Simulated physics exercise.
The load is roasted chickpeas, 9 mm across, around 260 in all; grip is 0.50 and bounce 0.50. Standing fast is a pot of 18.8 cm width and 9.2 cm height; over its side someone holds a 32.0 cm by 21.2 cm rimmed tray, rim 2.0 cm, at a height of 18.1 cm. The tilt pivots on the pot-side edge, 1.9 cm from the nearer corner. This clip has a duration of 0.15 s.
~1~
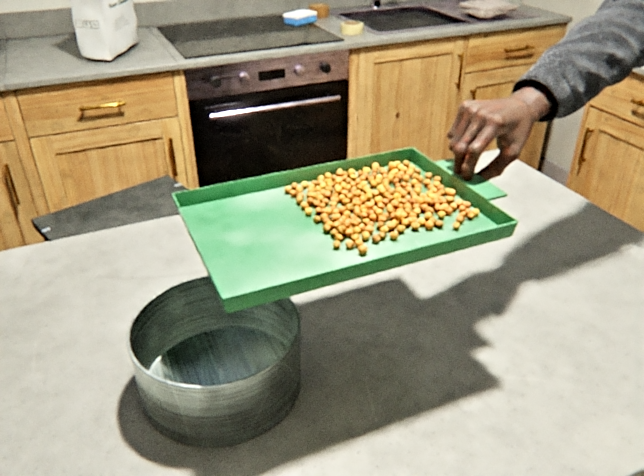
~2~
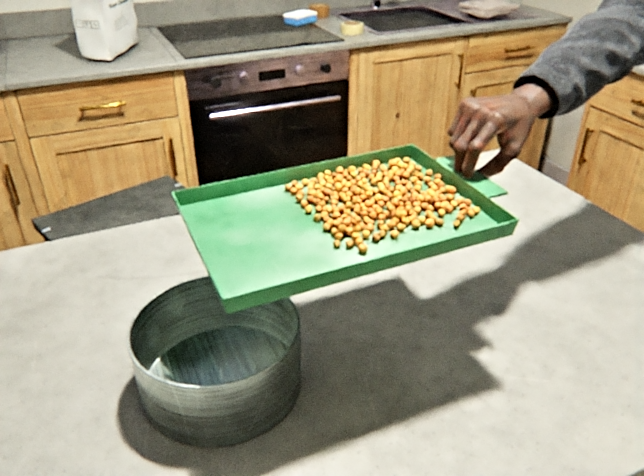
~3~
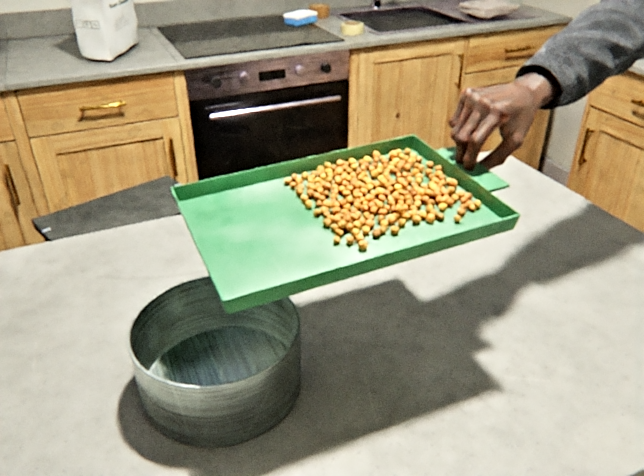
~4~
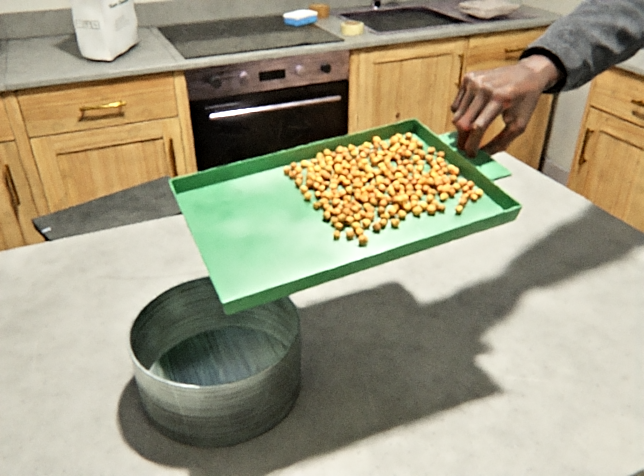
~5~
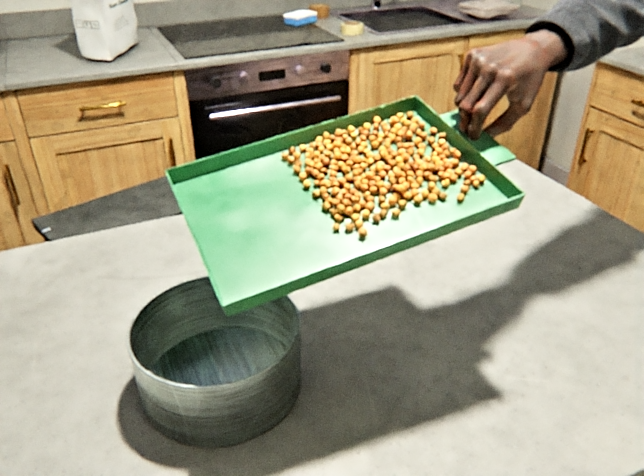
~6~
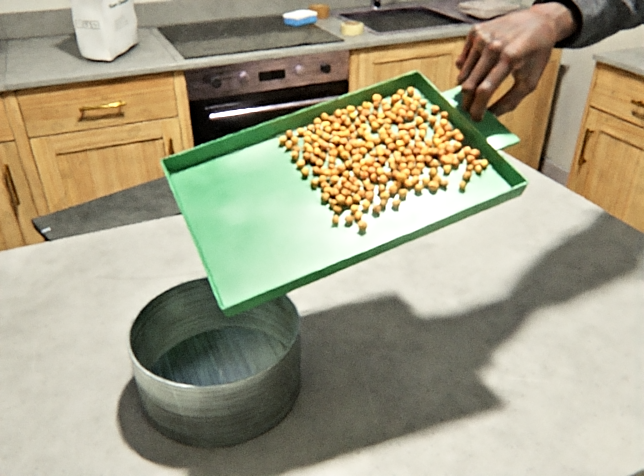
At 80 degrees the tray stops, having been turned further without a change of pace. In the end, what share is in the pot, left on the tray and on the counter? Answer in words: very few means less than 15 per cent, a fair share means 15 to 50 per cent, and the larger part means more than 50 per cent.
Pot: Very few. Tray: Very few. Counter: The larger part.
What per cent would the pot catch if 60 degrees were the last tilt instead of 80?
Around 0 %, I reckon.
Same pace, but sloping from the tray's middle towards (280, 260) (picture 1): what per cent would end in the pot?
The share comes to about 0 in a hundred.
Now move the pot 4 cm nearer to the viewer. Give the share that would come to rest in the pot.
5 per cent.
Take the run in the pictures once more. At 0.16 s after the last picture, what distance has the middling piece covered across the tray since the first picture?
Roughly 1 cm.
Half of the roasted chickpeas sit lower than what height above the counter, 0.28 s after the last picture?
Median height: Approx. 34 cm.
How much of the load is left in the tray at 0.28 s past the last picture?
I'd say close to 100 per cent.
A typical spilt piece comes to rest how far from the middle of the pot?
Roughly 28 cm.
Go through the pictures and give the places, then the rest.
Tray tilt 0 degrees, front corners at (225, 295) and (515, 220); middle of the pieces at (378, 200); pot at (215, 323), in the first frame.
Tray tilt 1 degrees, front corners at (225, 296) and (515, 219); middle of the pieces at (379, 198), in the second frame.
Tray tilt 3 degrees, front corners at (225, 297) and (517, 214), lowest corner left front; middle of the pieces at (379, 191), in the third frame.
Tray tilt 7 degrees, front corners at (225, 299) and (519, 205), lowest corner left front; middle of the pieces at (380, 180), in the fourth frame.
Tray tilt 13 degrees, front corners at (224, 302) and (522, 193), lowest corner left front; middle of the pieces at (380, 166), in the fifth frame.
Tray tilt 19 degrees, front corners at (224, 305) and (525, 181), lowest corner left front; middle of the pieces at (380, 150); pot at (215, 324), in the sixth frame.
Then, 0.16 s after the last picture, tilt 52 degrees; the tray holds 100 %, the pot 0 %.
Then, 0.28 s after the last picture, tilt 73 degrees; the tray holds 100 %, the pot 0 %.
Then, 0.52 s after the last picture, tilt 80 degrees; the tray holds 5 %, the pot 0 %.
In the end, pot 0 %, tray 5 %, counter 95 %.
